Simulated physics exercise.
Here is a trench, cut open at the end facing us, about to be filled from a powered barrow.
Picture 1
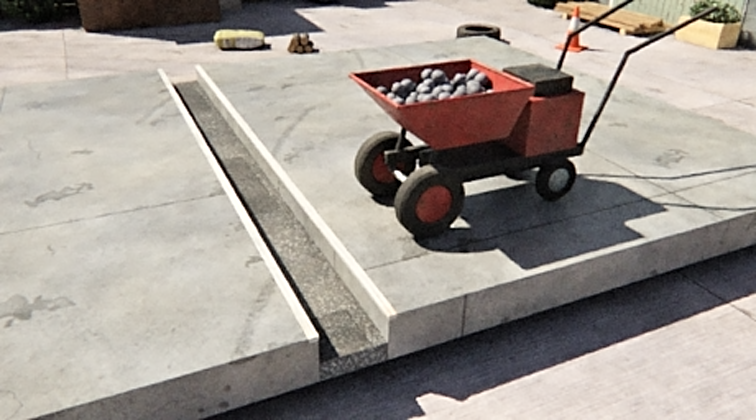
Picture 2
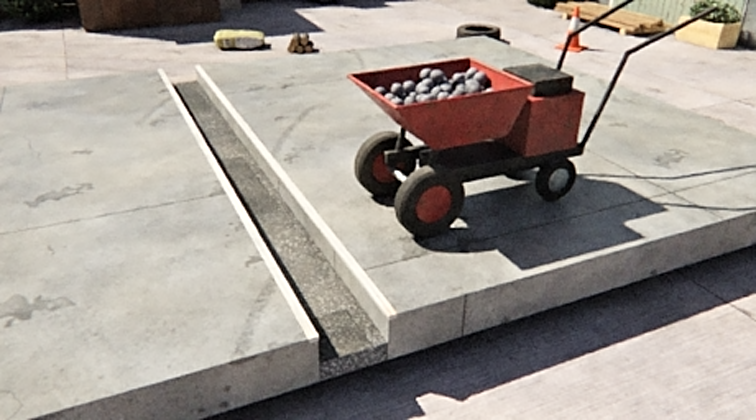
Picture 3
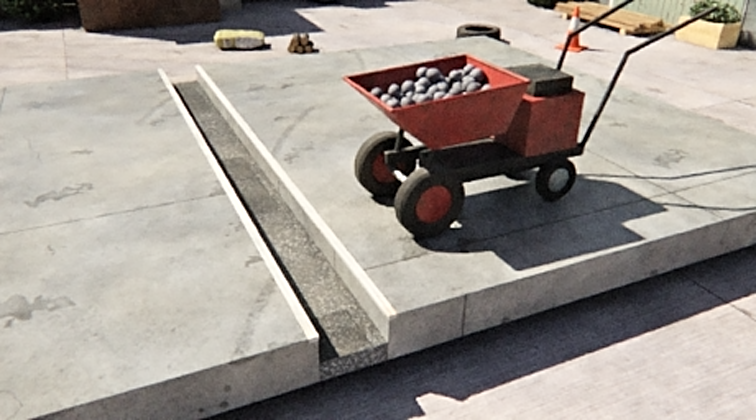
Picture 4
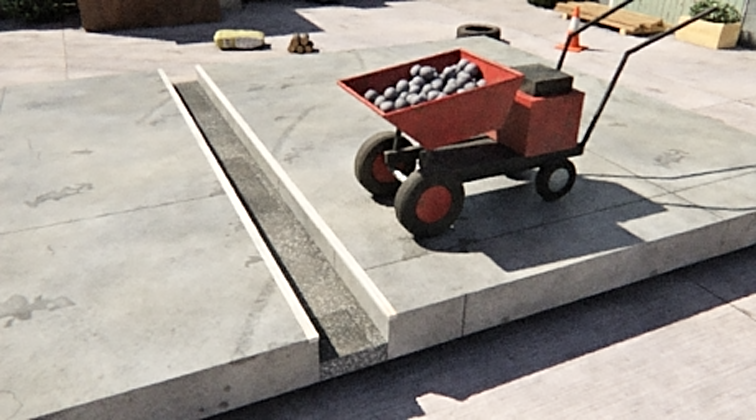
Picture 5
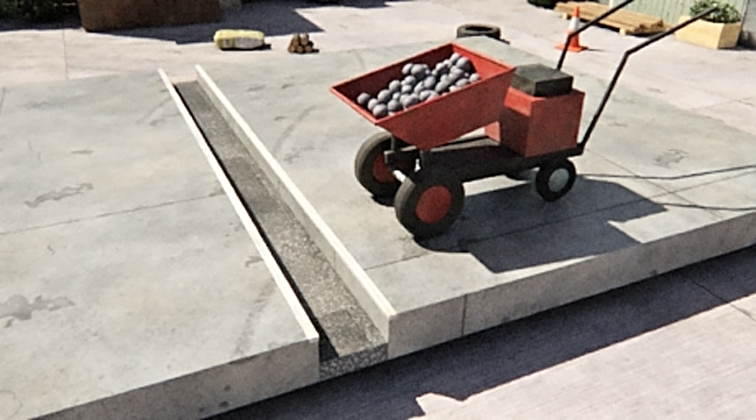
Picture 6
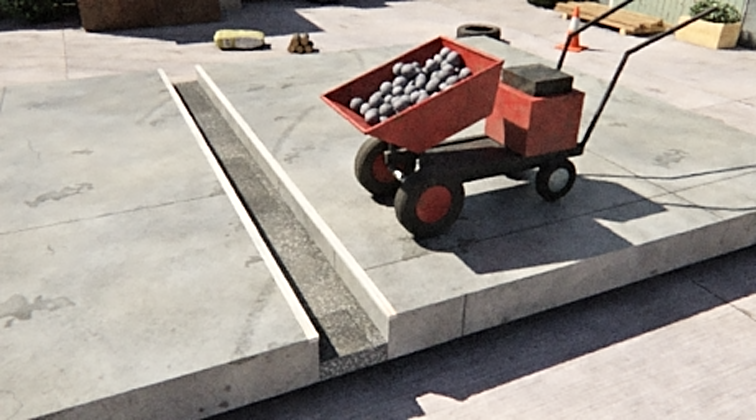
At first, a red powered barrow loaded with round grey cobbles stands on a concrete slab, its skip level, to the right of a long, narrow, open-ended trench. Then the skip tilts gradually toward the trench, its left lip lowering and the cobbles slanting with it, while the wheels stay put.
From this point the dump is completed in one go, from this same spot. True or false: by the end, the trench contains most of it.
True.
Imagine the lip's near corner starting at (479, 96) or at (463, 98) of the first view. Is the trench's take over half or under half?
Run 1 - a minority. Run 2 - a minority.
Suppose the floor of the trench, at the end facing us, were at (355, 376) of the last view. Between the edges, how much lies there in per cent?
I'd guess close to 90 percent.
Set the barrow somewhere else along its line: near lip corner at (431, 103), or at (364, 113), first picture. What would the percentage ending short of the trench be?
Position 1 near 10 %, position 2 near 0 %.
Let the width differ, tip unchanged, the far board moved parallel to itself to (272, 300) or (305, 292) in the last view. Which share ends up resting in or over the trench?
First some 100, then 60 per cent.
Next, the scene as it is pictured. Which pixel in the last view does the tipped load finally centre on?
(283, 246).
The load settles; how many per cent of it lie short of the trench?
Estimate: Around 0 per cent.
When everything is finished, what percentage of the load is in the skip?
I'd put it near 0 percent.
Soon, skip tipped steeply; all in the skip.
A while on, skip tipped right over; about two thirds in the skip; about a third in or heaped over the trench; a stray few falling.
Towards the end, skip tipped right over; a small part in the skip; most in or heaped over the trench; about a quarter beyond it.
Finally, skip tipped right over; a stray few in the skip; most in or heaped over the trench; about a quarter beyond it.
